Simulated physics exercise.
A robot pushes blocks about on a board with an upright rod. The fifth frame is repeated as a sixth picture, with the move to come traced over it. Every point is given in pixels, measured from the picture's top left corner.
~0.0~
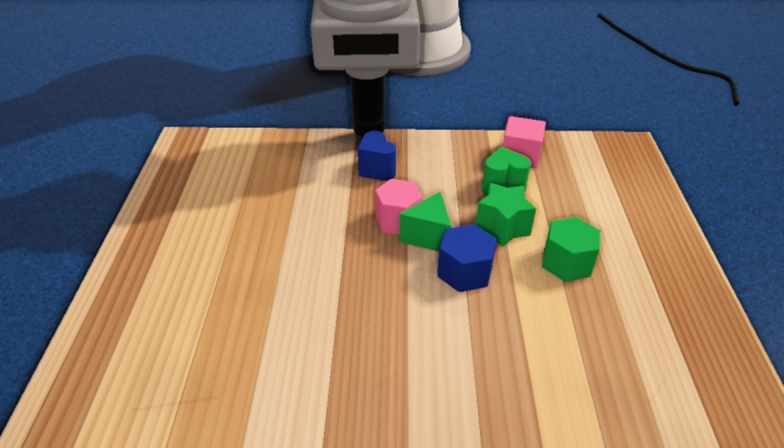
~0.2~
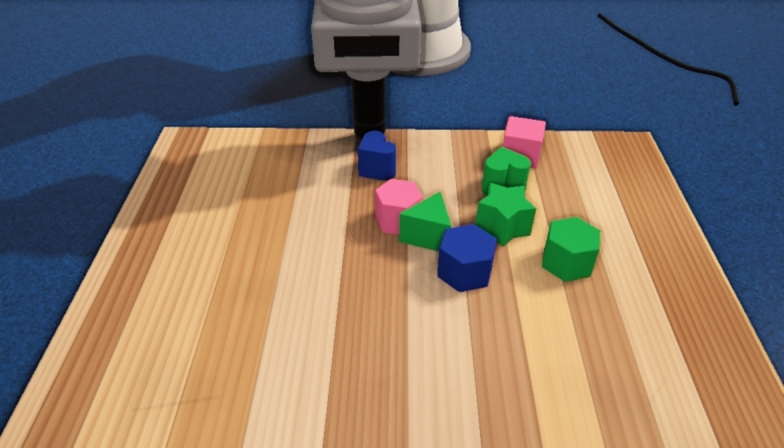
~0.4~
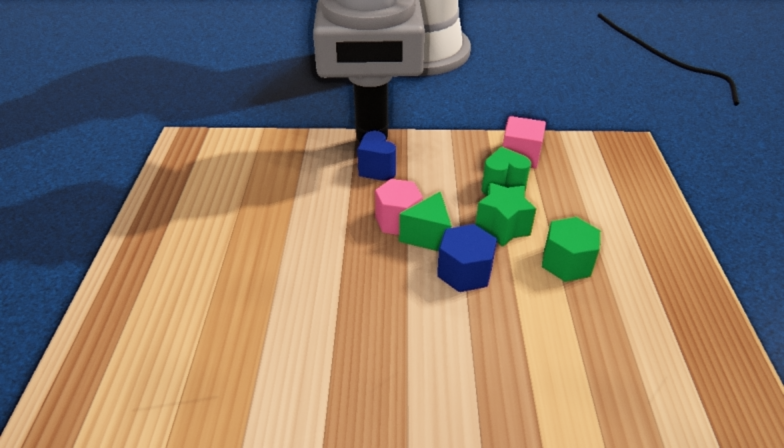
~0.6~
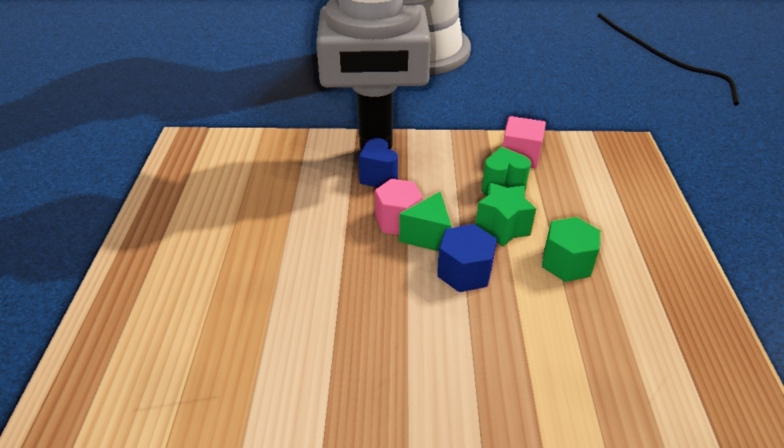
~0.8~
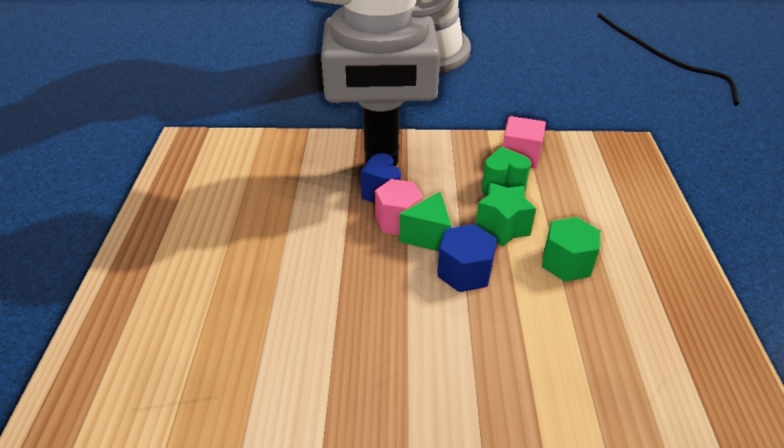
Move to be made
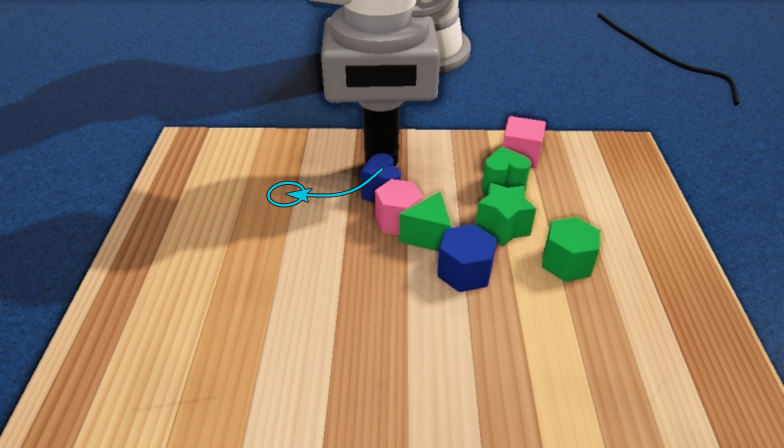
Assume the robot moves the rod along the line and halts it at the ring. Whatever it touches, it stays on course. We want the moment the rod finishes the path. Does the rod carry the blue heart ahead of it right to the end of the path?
I expect not.
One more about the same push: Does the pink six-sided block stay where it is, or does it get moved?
Once the rod is done, the pink six-sided block is in a new spot.
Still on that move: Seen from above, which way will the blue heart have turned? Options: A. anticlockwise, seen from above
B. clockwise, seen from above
Choice A: Anticlockwise, seen from above.
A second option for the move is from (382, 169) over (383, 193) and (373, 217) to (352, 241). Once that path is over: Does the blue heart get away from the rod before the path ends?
Answer: No.
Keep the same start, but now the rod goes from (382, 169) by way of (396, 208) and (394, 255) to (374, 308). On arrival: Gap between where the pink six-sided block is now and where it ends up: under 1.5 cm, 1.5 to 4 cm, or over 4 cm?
That block covers upwards of 4 cm.
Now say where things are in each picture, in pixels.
The first frame shows rod tip (369, 130); block tops, blue heart (376, 142); pink six-sided block (399, 192); green triangular piece (430, 209).
The second frame shows rod (370, 132); blocks unchanged.
The third frame shows rod (372, 137); blocks unchanged.
The fourth frame shows rod (376, 147); blue heart (378, 150).
The fifth frame shows rod (382, 162); blue heart (382, 166); pink six-sided block (399, 193); green triangular piece (430, 209).
Path on the board, from (382, 169) over (359, 187) and (324, 196) to (286, 194).
On the path given first. One third of the way, rod (358, 180); blue heart (369, 185), turned 30° anticlockwise; pink six-sided block (402, 206), turned 15° anticlockwise; green triangular piece (438, 215), turned 25° anticlockwise.
Two thirds of the way, rod (322, 188); blue heart (366, 187), turned 45° anticlockwise; pink six-sided block (402, 206), turned 15° anticlockwise; green triangular piece (438, 215), turned 25° anticlockwise.
At the end, rod (285, 186); blue heart (366, 187), turned 45° anticlockwise; pink six-sided block (402, 206), turned 15° anticlockwise; green triangular piece (438, 215), turned 25° anticlockwise.
